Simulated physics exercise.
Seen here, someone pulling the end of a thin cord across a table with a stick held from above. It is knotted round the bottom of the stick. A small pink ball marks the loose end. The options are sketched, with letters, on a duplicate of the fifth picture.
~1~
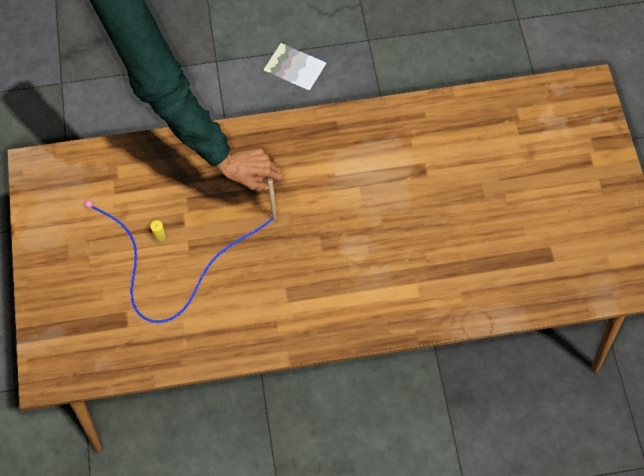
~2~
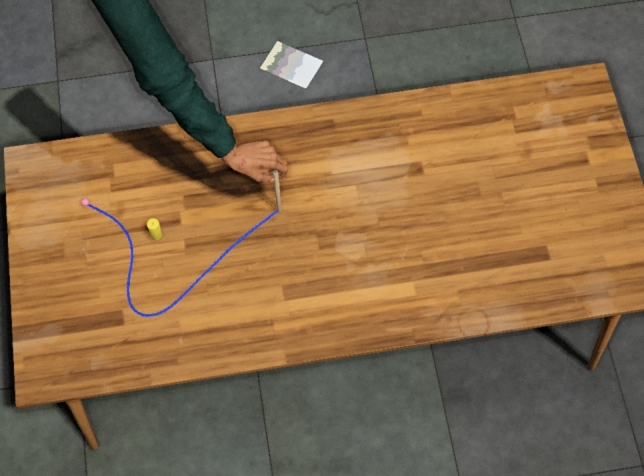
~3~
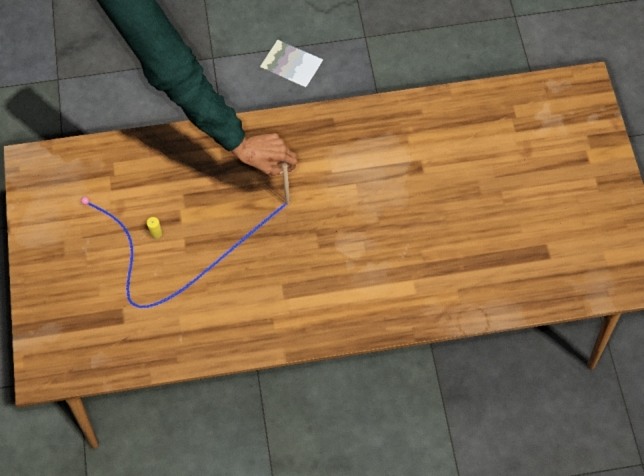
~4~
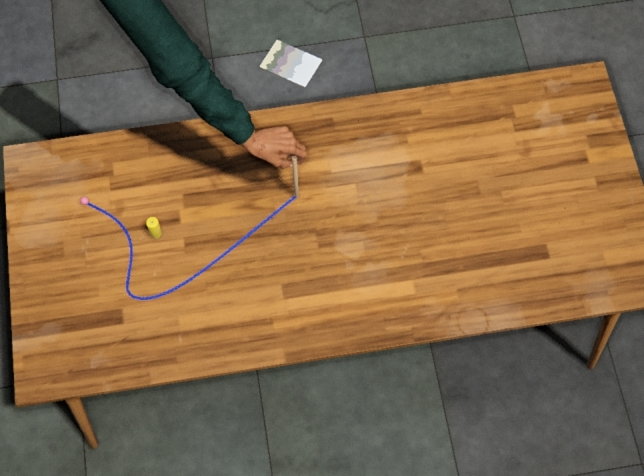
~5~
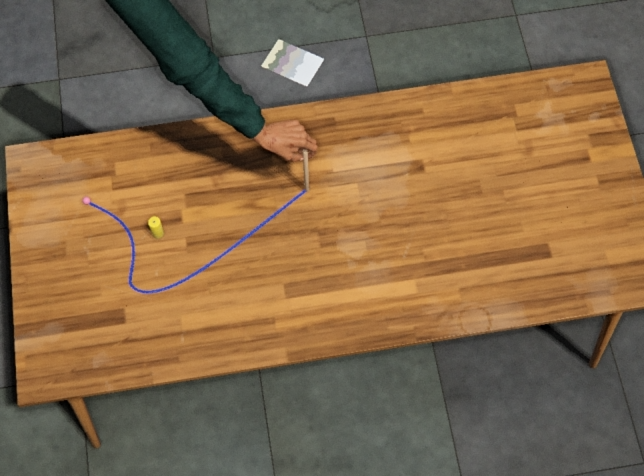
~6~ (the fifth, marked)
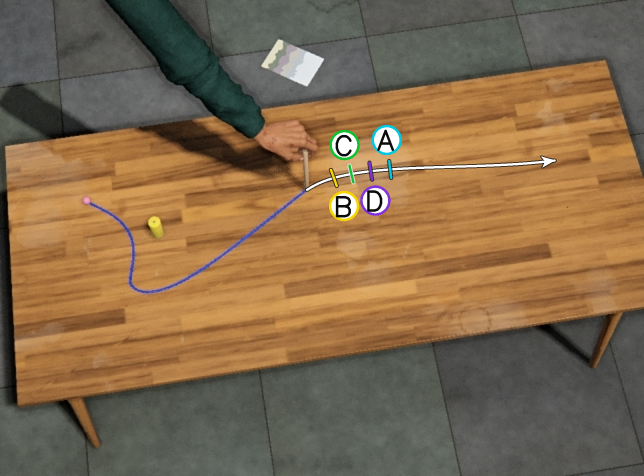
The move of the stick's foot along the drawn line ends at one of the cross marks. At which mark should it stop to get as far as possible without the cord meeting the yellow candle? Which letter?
Up to mark D.
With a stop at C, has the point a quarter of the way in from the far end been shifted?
No.
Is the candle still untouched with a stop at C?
For that mark, yes.
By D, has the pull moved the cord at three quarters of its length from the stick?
Yes.
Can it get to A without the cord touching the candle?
No.
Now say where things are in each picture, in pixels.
Yellow candle (158, 231); free end (89, 204), in the first picture.
Yellow candle (155, 230); free end (85, 202), in the second picture.
Yellow candle (155, 228); free end (85, 201), in the third picture.
Yellow candle (154, 228); free end (85, 201), in the fourth picture.
Yellow candle (156, 228); free end (87, 201), in the fifth picture.
On the copy, A at (390, 169); B at (334, 178); C at (351, 174); D at (371, 171); the route from (307, 190) via (429, 167) to (555, 161).
On D. First, foot of the stick (328, 180), middle of the cord (191, 268), free end (87, 201).
Then, foot of the stick (350, 175), middle of the cord (208, 253), free end (87, 201).
Finally, foot of the stick (371, 172), middle of the cord (223, 239), free end (87, 201); nothing has been touched.
By contrast, A brings the cord against the candle; B is safe but short; C is safe but short.
